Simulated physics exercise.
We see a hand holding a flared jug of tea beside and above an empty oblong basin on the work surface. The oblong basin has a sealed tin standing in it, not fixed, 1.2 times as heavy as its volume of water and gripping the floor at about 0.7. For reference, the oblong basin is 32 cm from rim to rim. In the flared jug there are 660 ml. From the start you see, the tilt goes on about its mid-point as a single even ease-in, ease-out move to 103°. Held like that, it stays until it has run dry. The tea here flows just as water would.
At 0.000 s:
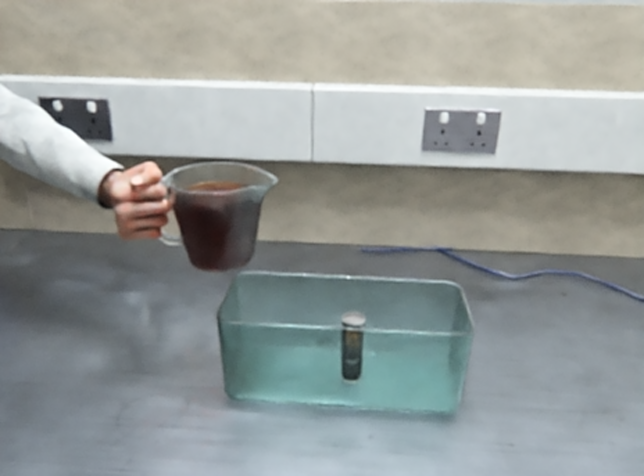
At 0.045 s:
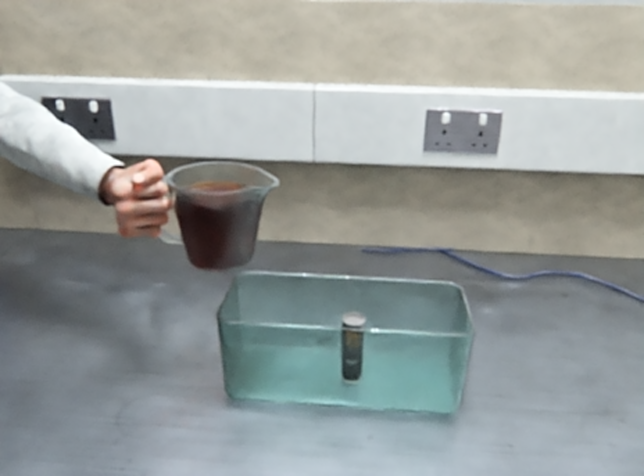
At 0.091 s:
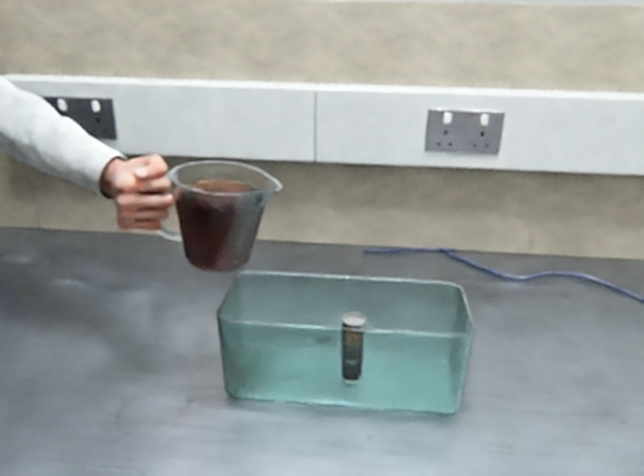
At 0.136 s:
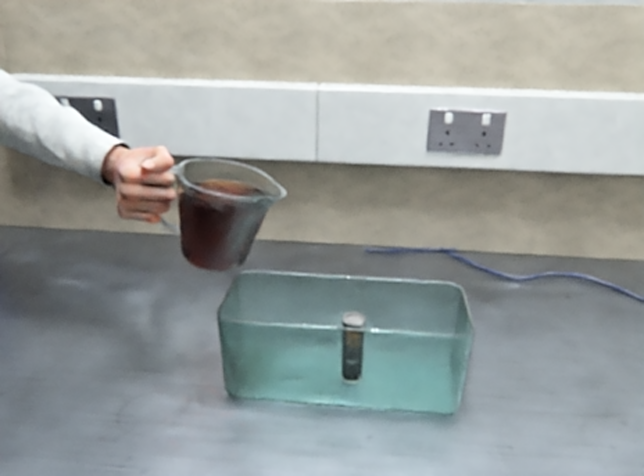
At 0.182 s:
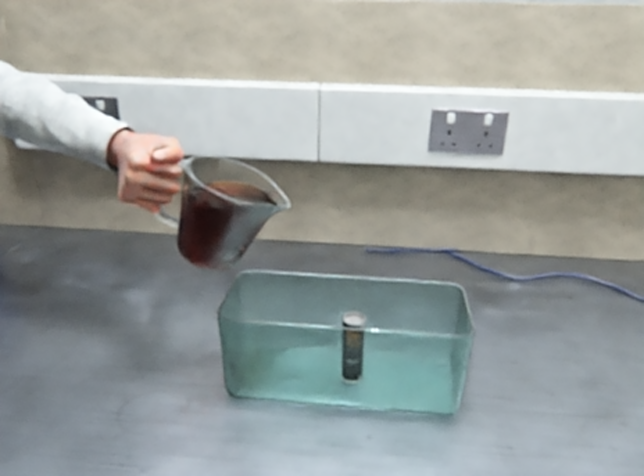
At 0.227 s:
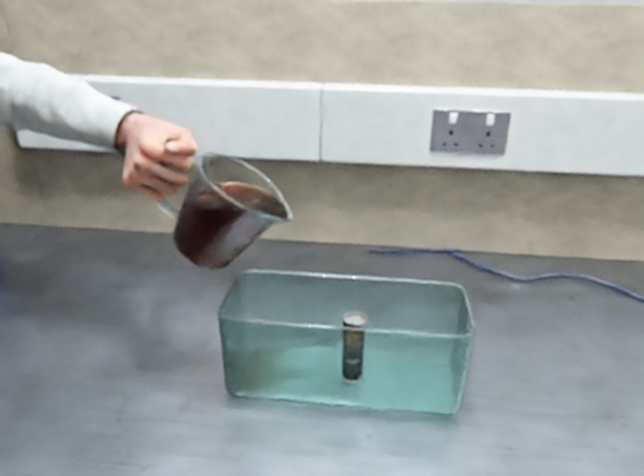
A hand holding a clear jug of dark reddish-brown liquid gradually tilts it clockwise toward the right, above and beside a rectangular glass basin on a grey work surface, while a small dark cylindrical object stays upright at the basin.
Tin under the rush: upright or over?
Upright.
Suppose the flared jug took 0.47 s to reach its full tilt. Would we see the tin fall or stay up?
The tin would stay balanced.
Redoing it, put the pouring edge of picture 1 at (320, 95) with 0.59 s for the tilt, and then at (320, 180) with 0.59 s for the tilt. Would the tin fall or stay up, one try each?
Trial 1 - tin stays standing; trial 2 - tin tips.
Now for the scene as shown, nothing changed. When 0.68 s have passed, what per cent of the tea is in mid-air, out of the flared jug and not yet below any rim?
8 in a hundred, give or take.
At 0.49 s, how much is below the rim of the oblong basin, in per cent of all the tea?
Roughly 32 percent.
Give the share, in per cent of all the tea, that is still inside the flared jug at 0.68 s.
Remaining share: Approx. 7 %.
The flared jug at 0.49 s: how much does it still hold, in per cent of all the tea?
46 %.
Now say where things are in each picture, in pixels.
It leans 0°; its right rim is at (277, 181); the tea meets the walls at (176, 191) and (262, 194); the oblong basin's rim runs from (227, 296) to (467, 308); the tin's top is at (354, 321), in the first frame.
It leans 1°; its right rim is at (279, 182); the tea meets the walls at (178, 191) and (263, 195), in the second frame.
It leans 6°; its right rim is at (282, 187); the tea meets the walls at (181, 188) and (265, 197), in the third frame.
It leans 13°; its right rim is at (286, 195); the tea meets the walls at (184, 188) and (269, 199), in the fourth frame.
It leans 22°; its right rim is at (290, 206); the tea meets the walls at (188, 191) and (277, 202), in the fifth frame.
It leans 33°; its right rim is at (293, 218); the tea meets the walls at (188, 201) and (286, 208), in the sixth frame.
Then, 0.49 s in, the tilt is 95° and 46 per cent is still to pour; the tin stands where it began.
Then, 0.68 s in, the tilt is 103° and 7 per cent is still to pour; the tin stands 1 cm from where it began.
Then, 0.87 s in, the tilt is 103° and 0 per cent is still to pour; the tin stands 1 cm from where it began.
Then, 1.09 s in, the tilt is 103° and 0 per cent is still to pour; the tin stands 1 cm from where it began.
Finally, the tin stands 1 cm from where it began.
